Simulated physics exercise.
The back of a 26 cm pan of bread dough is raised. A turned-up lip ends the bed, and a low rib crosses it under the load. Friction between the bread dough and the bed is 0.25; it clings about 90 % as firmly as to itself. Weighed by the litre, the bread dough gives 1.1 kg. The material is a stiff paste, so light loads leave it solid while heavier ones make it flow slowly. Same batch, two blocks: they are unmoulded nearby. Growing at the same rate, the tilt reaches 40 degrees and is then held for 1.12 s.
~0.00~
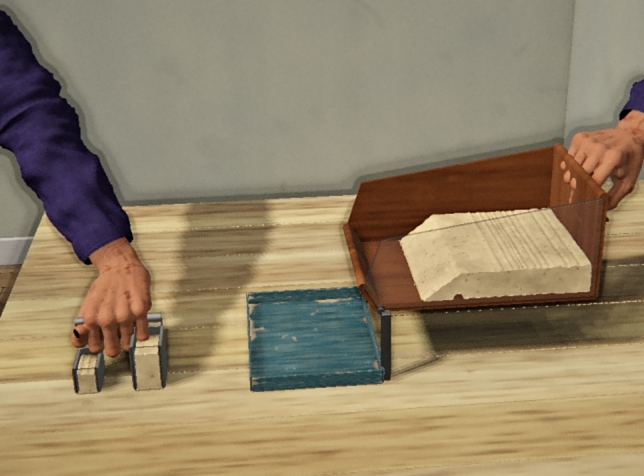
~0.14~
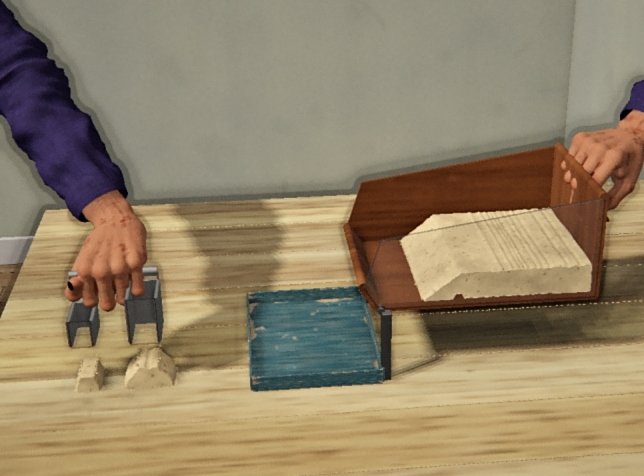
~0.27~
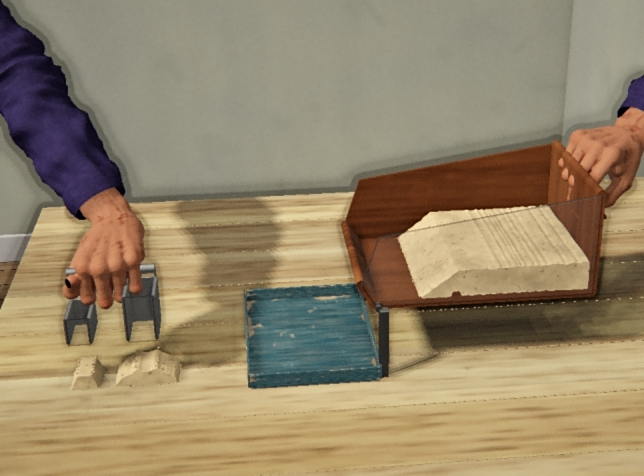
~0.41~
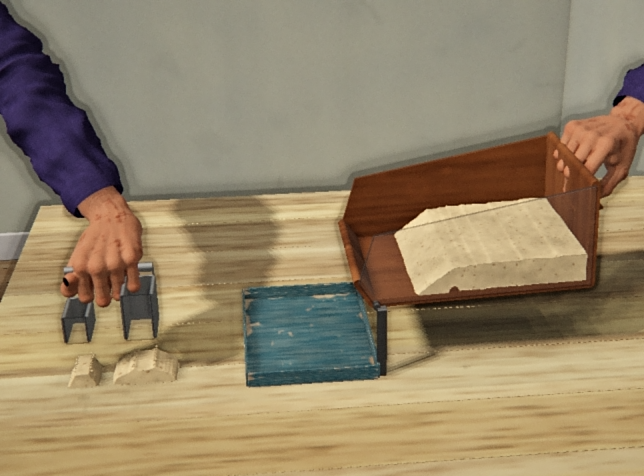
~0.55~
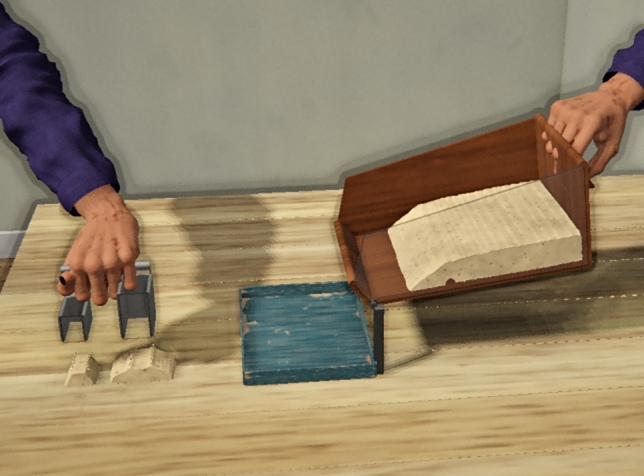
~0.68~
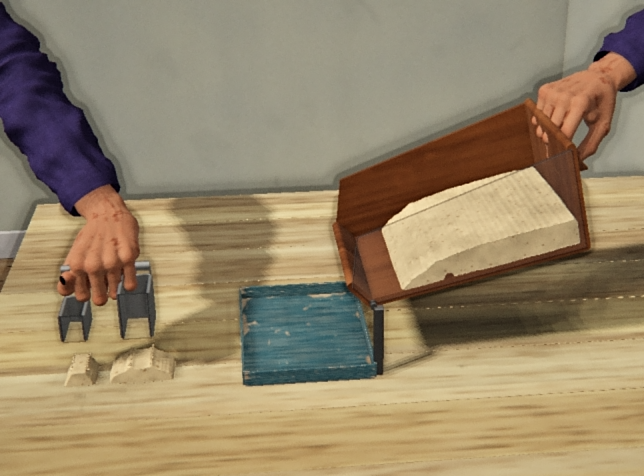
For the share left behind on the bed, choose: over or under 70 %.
Expect under.
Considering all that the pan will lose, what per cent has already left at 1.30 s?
It is about 10 %.
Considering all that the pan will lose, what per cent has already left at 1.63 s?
It is roughly 80 percent.
By 0.97 s, the tilt is 25 degrees and 100 % is on the bed.
By 1.30 s, the tilt is 38 degrees and 92 % is on the bed.
By 1.63 s, the tilt is 40 degrees and 51 % is on the bed.
By 1.97 s, the tilt is 40 degrees and 39 % is on the bed.
By 2.53 s, at the end, the tilt is 40 degrees and 38 % is on the bed.
